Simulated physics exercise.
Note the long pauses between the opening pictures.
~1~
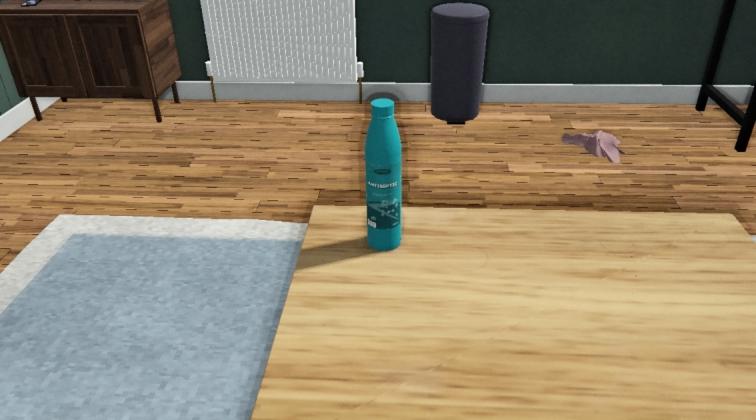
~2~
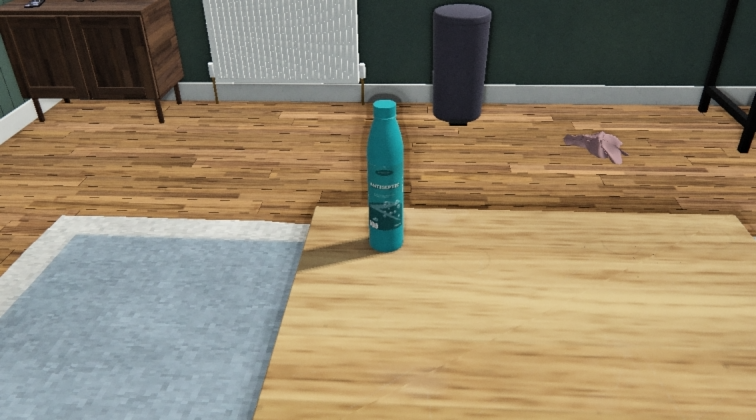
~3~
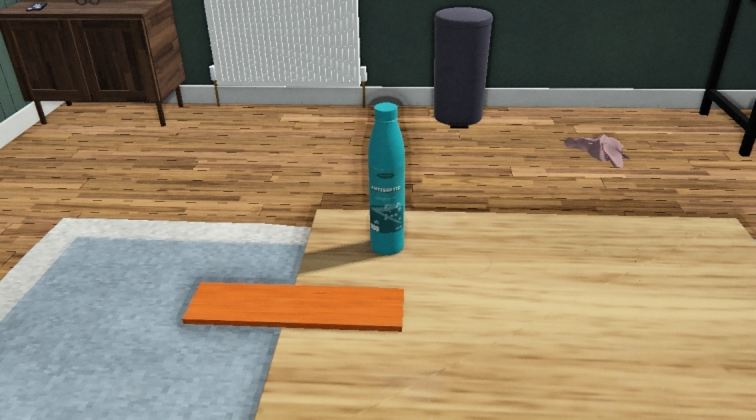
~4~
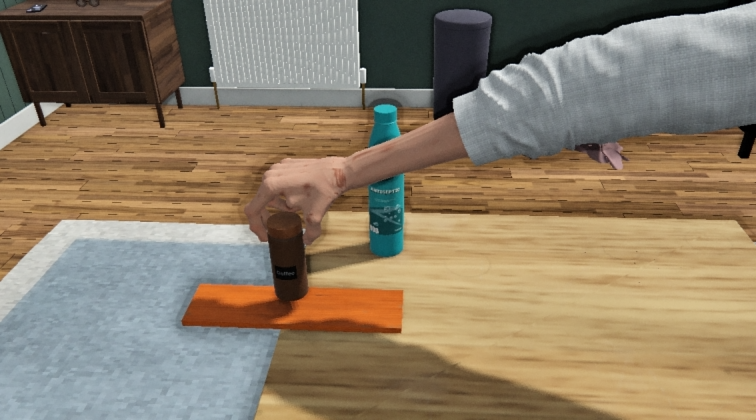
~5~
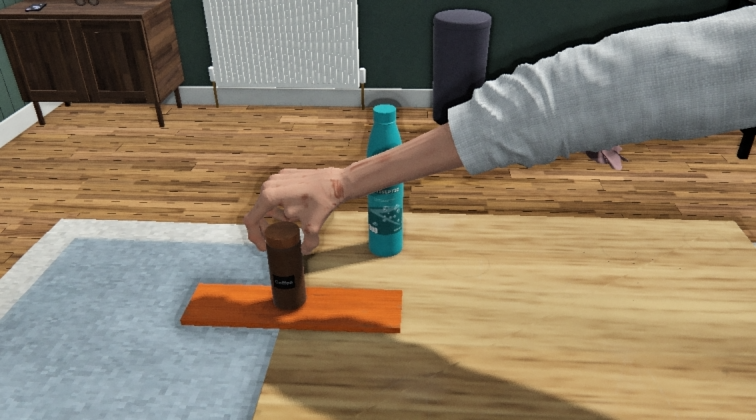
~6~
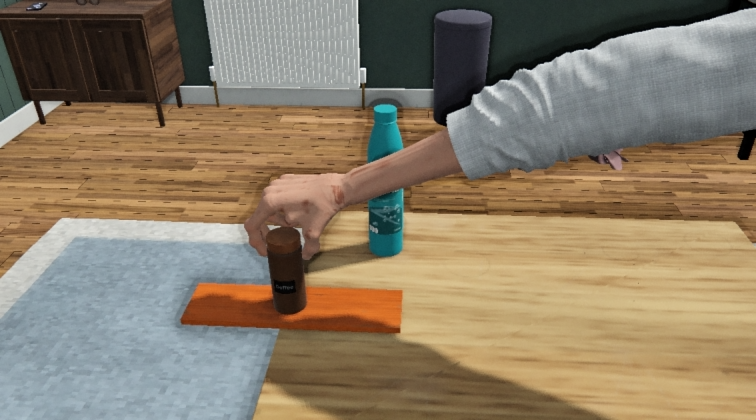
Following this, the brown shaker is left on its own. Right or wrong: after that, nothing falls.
Right.
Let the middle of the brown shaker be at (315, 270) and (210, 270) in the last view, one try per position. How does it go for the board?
Result 1: Stable; result 2: Falls.
Then, 0.20 s later than the last frame, all is still.
Then, 0.50 s later than the last frame, brown shaker resting near (287, 271).
When it is over, all 3 as before. End places, in pixels of the last picture, brown shaker near (287, 271). The board stays on the table.
